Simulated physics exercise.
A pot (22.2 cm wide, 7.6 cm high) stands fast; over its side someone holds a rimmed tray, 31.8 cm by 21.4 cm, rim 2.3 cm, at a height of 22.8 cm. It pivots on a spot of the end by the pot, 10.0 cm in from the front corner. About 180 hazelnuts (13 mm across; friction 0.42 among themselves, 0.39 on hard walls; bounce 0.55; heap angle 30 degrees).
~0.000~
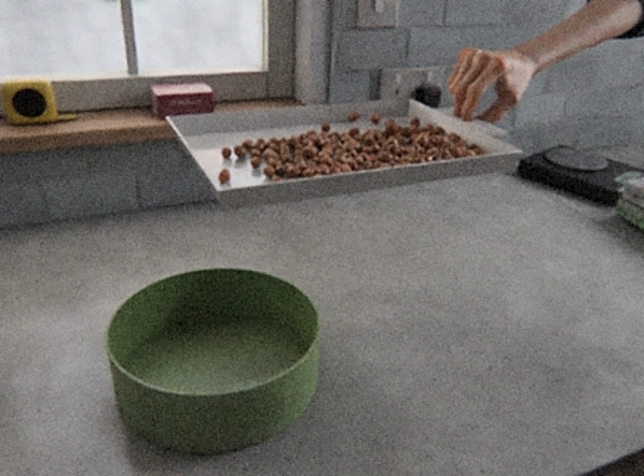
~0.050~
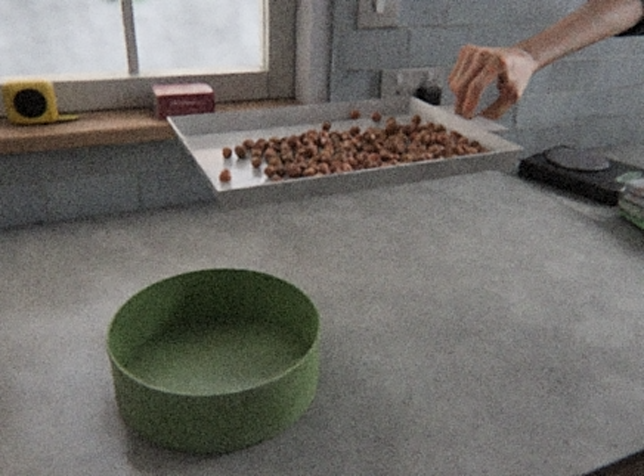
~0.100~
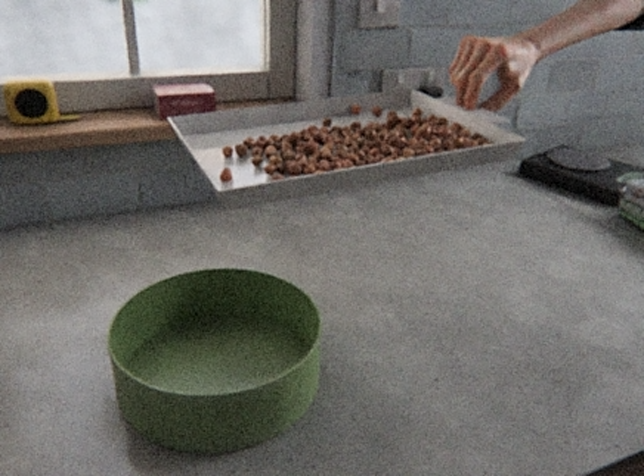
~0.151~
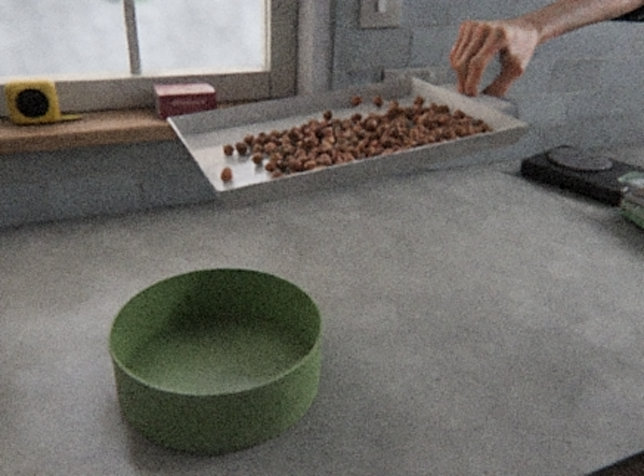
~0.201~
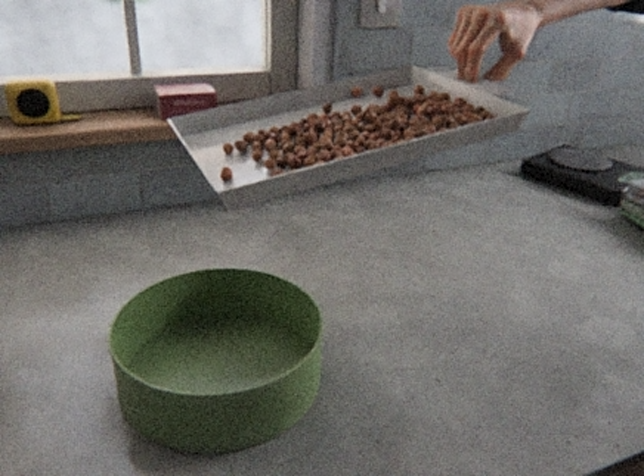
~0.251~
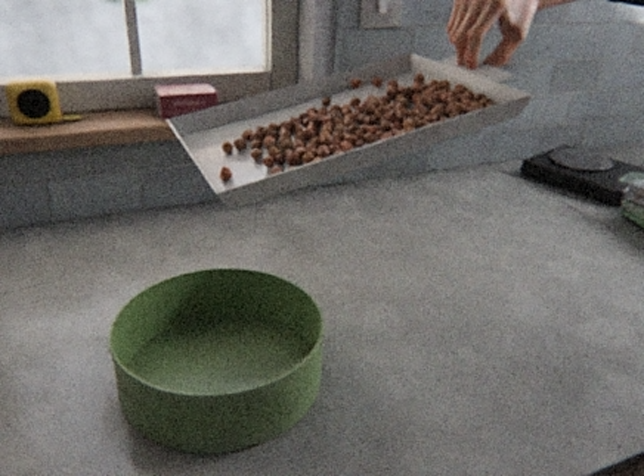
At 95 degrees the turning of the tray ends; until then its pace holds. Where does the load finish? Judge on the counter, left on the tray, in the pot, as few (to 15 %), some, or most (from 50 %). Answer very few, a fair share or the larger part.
On the counter: A fair share; left on the tray: Very few; in the pot: The larger part.
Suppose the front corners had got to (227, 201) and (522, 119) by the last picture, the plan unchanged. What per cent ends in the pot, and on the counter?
Pot 95, counter 5.
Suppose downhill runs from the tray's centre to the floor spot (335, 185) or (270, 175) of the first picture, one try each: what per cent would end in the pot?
About 65 and 95 per cent.
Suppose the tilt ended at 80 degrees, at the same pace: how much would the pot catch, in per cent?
In that case some 60 per cent.
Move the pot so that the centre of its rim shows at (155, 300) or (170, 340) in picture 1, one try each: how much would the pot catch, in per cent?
About 85 and 70 per cent.
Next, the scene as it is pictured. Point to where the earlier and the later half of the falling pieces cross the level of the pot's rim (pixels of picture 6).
First near (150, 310), later near (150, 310).
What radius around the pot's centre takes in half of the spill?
About 24 cm.
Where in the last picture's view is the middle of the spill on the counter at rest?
At about (83, 332).
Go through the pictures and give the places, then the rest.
The first frame shows tray tilt 0 degrees, front corners at (225, 185) and (512, 149); middle of the pieces at (369, 152); pot at (216, 321).
The second frame shows tray tilt 1 degrees, front corners at (226, 186) and (514, 147); middle of the pieces at (370, 151).
The third frame shows tray tilt 2 degrees, front corners at (226, 186) and (516, 138); middle of the pieces at (371, 146).
The fourth frame shows tray tilt 5 degrees, front corners at (225, 186) and (518, 123), lowest corner left back; middle of the pieces at (372, 138).
The fifth frame shows tray tilt 8 degrees, front corners at (224, 186) and (519, 109), lowest corner left back; middle of the pieces at (371, 130).
The sixth frame shows tray tilt 11 degrees, front corners at (224, 187) and (520, 94), lowest corner left back; middle of the pieces at (371, 122); pot at (219, 321). The tray's pace is about 60 degrees a second.
Then, at 0.93 s, tilt 50 degrees; the tray holds 95 %, the pot 0 %.
Then, at 1.38 s, tilt 76 degrees; the tray holds 90 %, the pot 5 %.
After 1.91 s, tilt 95 degrees; the tray holds 0 %, the pot 55 %.
At rest (2.9 s), counter 40 %, tray 0 %, pot 60 %.
